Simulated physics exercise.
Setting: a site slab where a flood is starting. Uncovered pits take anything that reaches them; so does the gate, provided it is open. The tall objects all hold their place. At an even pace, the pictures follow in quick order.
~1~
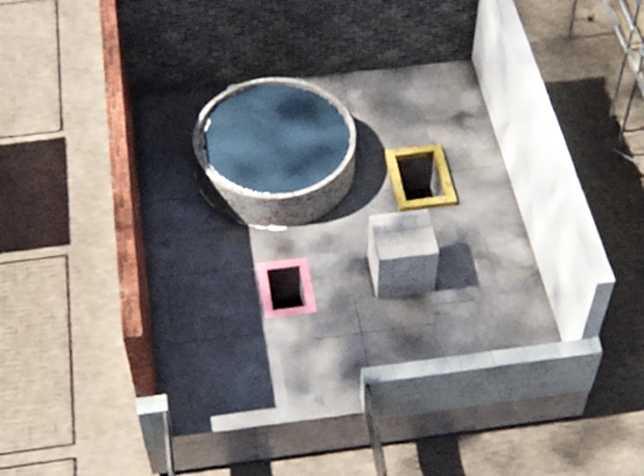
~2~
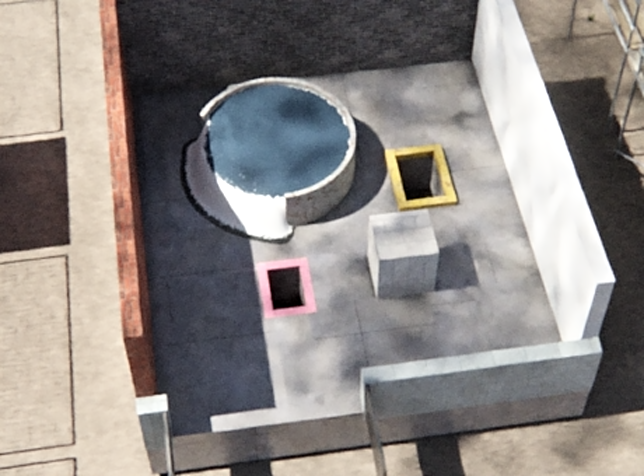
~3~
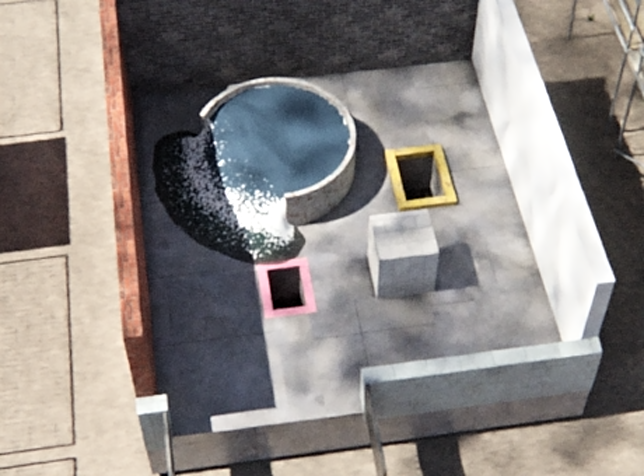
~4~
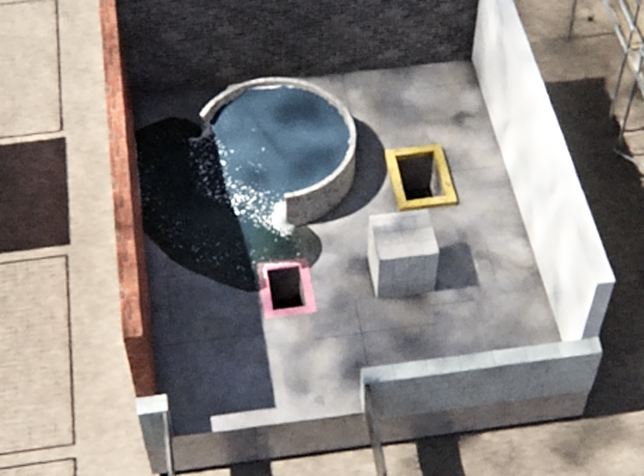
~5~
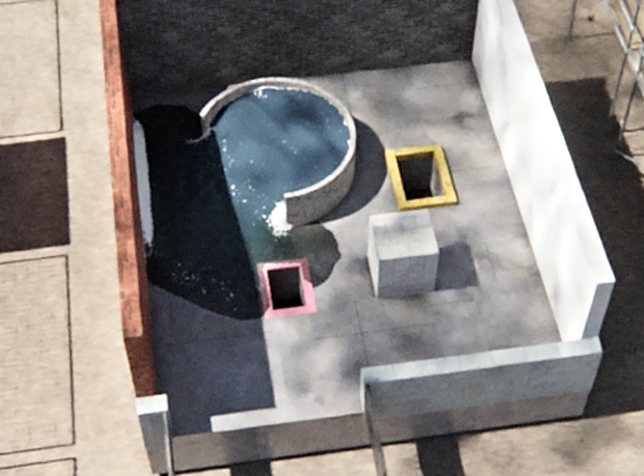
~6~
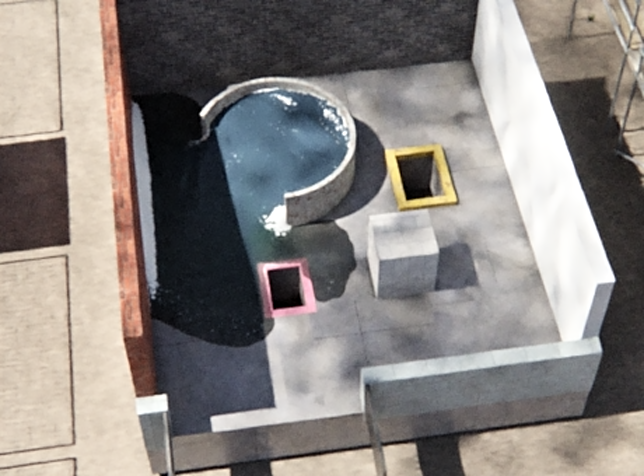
In this clip, a round pool on a walled gray slab opens at its lower left side, and water pours through the gap, spreading left to the reddish wall and down around the pink-framed square opening.
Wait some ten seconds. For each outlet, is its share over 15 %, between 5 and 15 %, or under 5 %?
Result: The gate passes fifteen per cent; the yellow pit fails to reach five per cent; the pink pit lies in the five-to-fifteen range.
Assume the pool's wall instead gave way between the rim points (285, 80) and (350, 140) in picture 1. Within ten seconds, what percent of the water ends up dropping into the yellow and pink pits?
Parts in a hundred: Yellow 10, pink 8.
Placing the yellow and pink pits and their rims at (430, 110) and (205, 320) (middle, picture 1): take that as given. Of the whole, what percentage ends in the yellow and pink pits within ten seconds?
Measured shares in per cent - yellow 0, pink 30.
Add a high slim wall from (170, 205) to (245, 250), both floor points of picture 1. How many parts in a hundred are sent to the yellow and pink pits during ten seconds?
Shares in percent - yellow: 0; pink: 15.
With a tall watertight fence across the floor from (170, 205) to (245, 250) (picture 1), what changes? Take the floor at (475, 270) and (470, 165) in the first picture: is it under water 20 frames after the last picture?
Taking them in the order asked, the first is not reached and the second is not reached.
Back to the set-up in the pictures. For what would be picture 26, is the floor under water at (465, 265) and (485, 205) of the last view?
Readings, in sequence: Unreached then unreached.
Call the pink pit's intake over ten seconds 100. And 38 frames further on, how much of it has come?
Close to 75 %.
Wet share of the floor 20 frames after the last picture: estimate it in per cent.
It should be close to 55 %.
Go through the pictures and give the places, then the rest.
In the first picture, still water in the pool at (274, 139).
In the second picture, water pours out at (214, 193) and has run to (193, 143).
In the third picture, water pours out at (214, 196) and has run to (289, 258).
In the fourth picture, water pours out at (215, 197) and has run to (147, 131).
In the fifth picture, the front is at (134, 116), out from the gap at (215, 198).
In the sixth picture, the front is at (133, 100), out from the gap at (215, 198).
A moment on, water covers 30 % of the floor; the gate 0 %, the yellow pit 0 %, the pink pit 2 %.
Next, water covers 35 % of the floor; the gate 6 %, the yellow pit 0 %, the pink pit 3 %.
Then, water covers 55 % of the floor; the gate 24 %, the yellow pit 0 %, the pink pit 4 %.
Later, water covers 70 % of the floor; the gate 40 %, the yellow pit 0 %, the pink pit 8 %.
In the end, water covers 85 % of the floor; the gate 47 %, the yellow pit 0 %, the pink pit 11 %.
